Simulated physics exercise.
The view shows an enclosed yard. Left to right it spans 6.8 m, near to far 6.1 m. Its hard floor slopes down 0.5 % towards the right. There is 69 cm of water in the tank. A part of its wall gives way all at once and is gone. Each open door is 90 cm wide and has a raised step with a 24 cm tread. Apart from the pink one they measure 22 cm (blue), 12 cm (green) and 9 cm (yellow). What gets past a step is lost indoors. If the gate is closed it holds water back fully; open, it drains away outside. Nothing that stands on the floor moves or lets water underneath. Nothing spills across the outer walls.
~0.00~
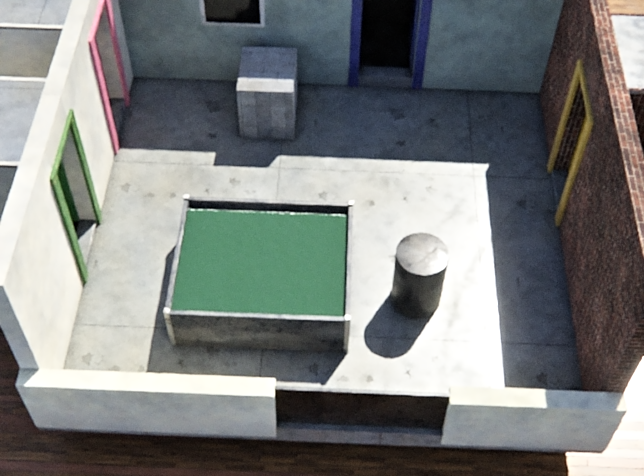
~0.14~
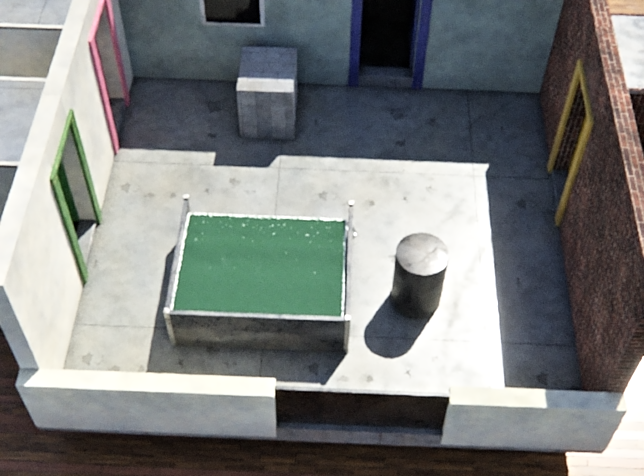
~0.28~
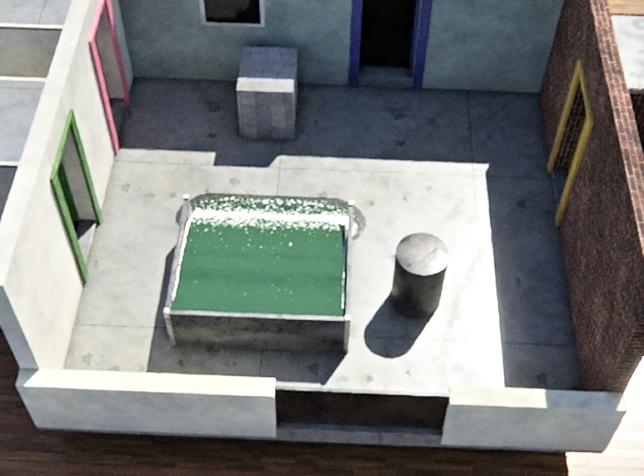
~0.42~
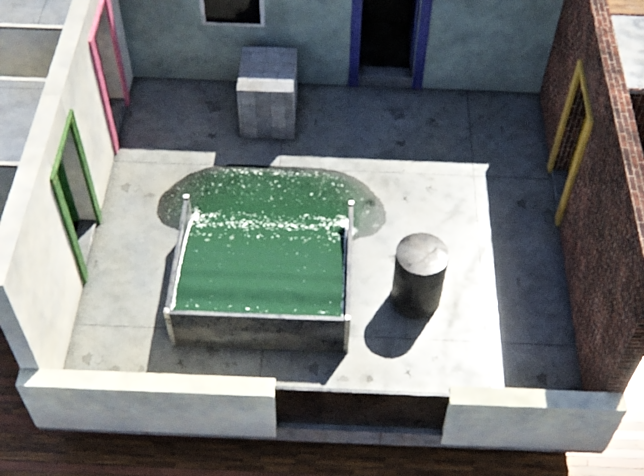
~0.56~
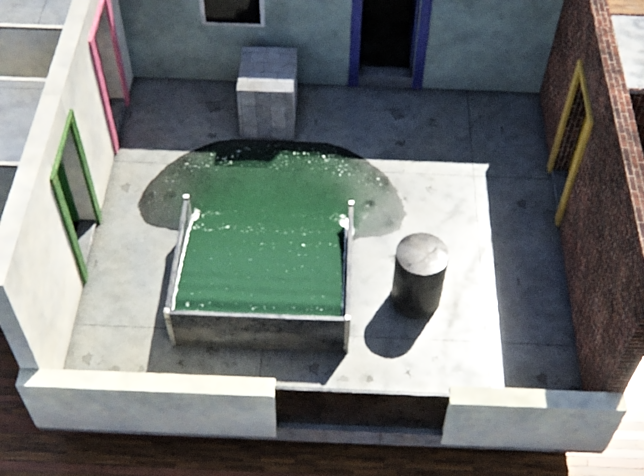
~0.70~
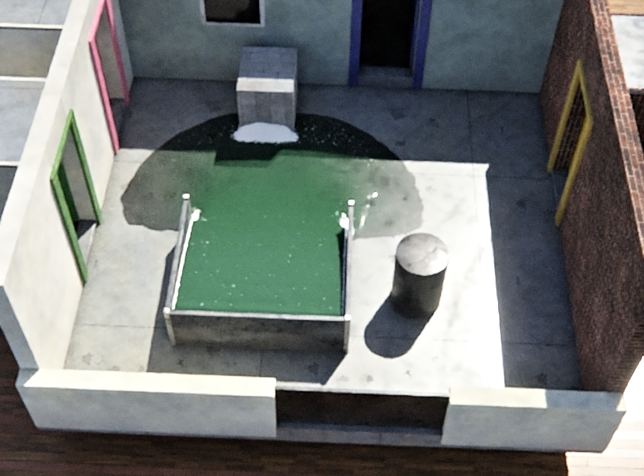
A walled yard with a tank of green water losing its far side, the water pouring out and spreading to a grey block.
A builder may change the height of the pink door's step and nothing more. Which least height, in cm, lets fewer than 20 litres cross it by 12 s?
About 24 cm.
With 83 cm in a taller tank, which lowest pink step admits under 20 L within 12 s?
Then roughly 30 cm.
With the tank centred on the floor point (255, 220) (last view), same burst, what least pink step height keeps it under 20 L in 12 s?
About 25 cm.
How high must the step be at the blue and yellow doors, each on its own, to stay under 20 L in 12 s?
About 25 cm at blue and 9.0 cm at yellow.
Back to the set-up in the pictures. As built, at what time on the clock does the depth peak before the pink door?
Around 2.6 s.
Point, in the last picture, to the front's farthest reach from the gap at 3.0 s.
Near (533, 98).
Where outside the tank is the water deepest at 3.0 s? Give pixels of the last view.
At about (533, 98).
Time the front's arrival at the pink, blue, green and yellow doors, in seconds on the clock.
Pink 1.2 s, blue 1.1 s, green 3.6 s, yellow 3.0 s.
After 1.4 s water covers 40 % of the floor, deepest (45 cm) near (267, 143); 6 cm at the pink door, 0 litres in over its 18 cm step.
After 3.0 s water covers 45 % of the floor, deepest (40 cm) near (533, 98); 28 cm at the pink door, 31 litres in over its 18 cm step.
After 12.0 s water covers 95 % of the floor, deepest (12 cm) near (464, 406); 2 cm at the pink door, 55 litres in over its 18 cm step.
At the pink door as built, the water arrived by 1.2 s and peaked near 30 cm at 2.6 s.
With a step of 21.5 cm, 31 litres would have come in within the 12 s; with 29 cm, 6 litres. So under 20 litres takes about 24 cm.
